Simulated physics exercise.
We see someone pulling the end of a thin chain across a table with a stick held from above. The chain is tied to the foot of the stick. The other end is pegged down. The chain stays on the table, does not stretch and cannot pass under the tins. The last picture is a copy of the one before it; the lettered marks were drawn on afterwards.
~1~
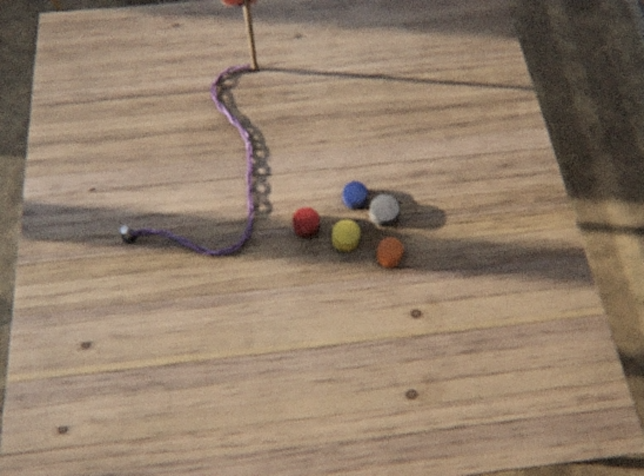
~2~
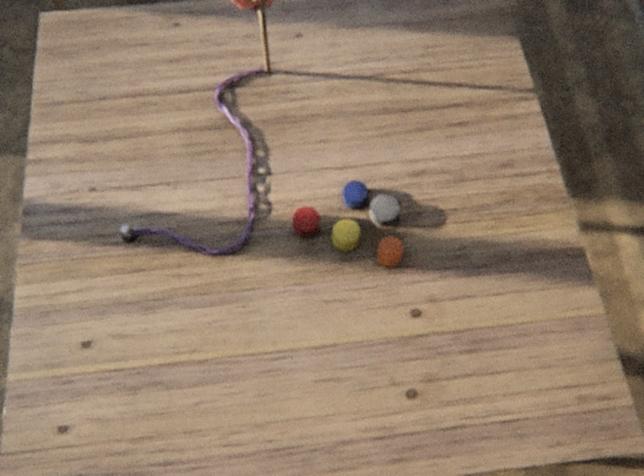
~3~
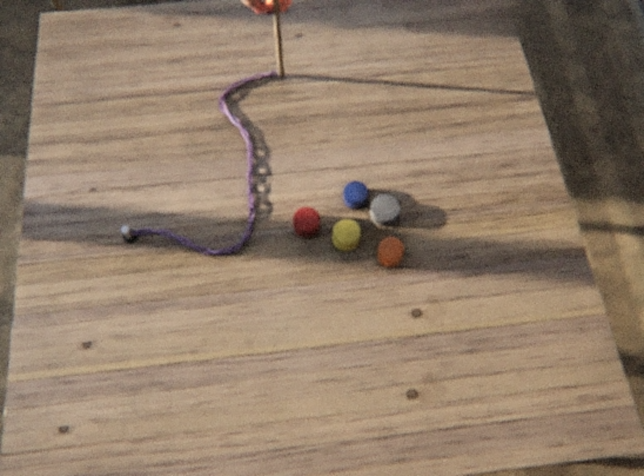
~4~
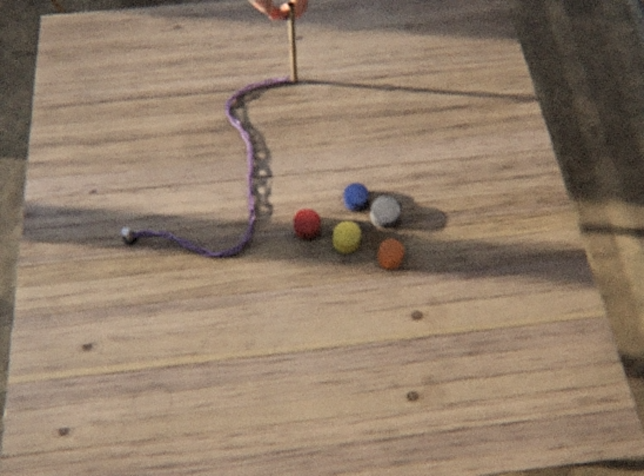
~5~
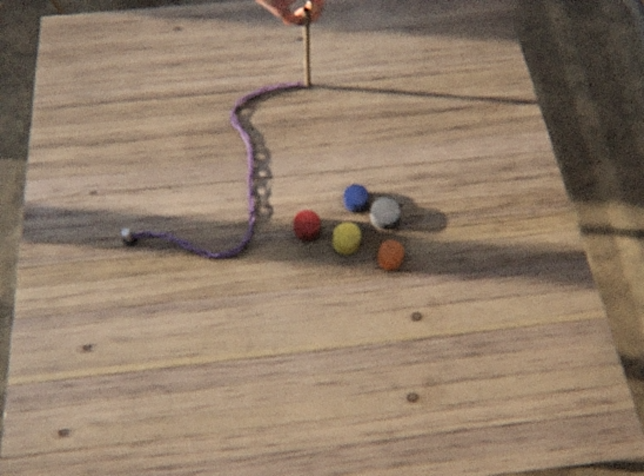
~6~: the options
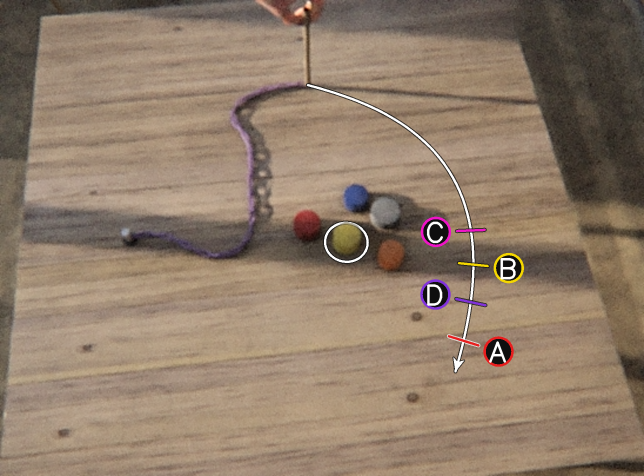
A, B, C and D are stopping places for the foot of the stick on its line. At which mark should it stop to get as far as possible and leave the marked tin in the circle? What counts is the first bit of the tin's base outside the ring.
All is well up to D.
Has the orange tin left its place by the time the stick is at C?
By then, no.
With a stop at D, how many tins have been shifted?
Two.
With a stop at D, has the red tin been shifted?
No.
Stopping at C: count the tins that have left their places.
The count is none.
On the marked copy, A at (464, 341); B at (473, 265); C at (471, 230); D at (471, 302); the ring at (346, 242); the route from (308, 85) via (456, 184) to (455, 372).
Following D. Soon after the start, foot of the stick (404, 126); yellow tin (347, 239).
Later, foot of the stick (465, 208); yellow tin (347, 239).
In the end, foot of the stick (470, 302); grey tin (381, 226); blue tin (357, 215); yellow tin (347, 239); the yellow tin is still in its ring.
As for the rest, A drags the ringed tin to (338, 257); B is safe but short; C is safe but short.
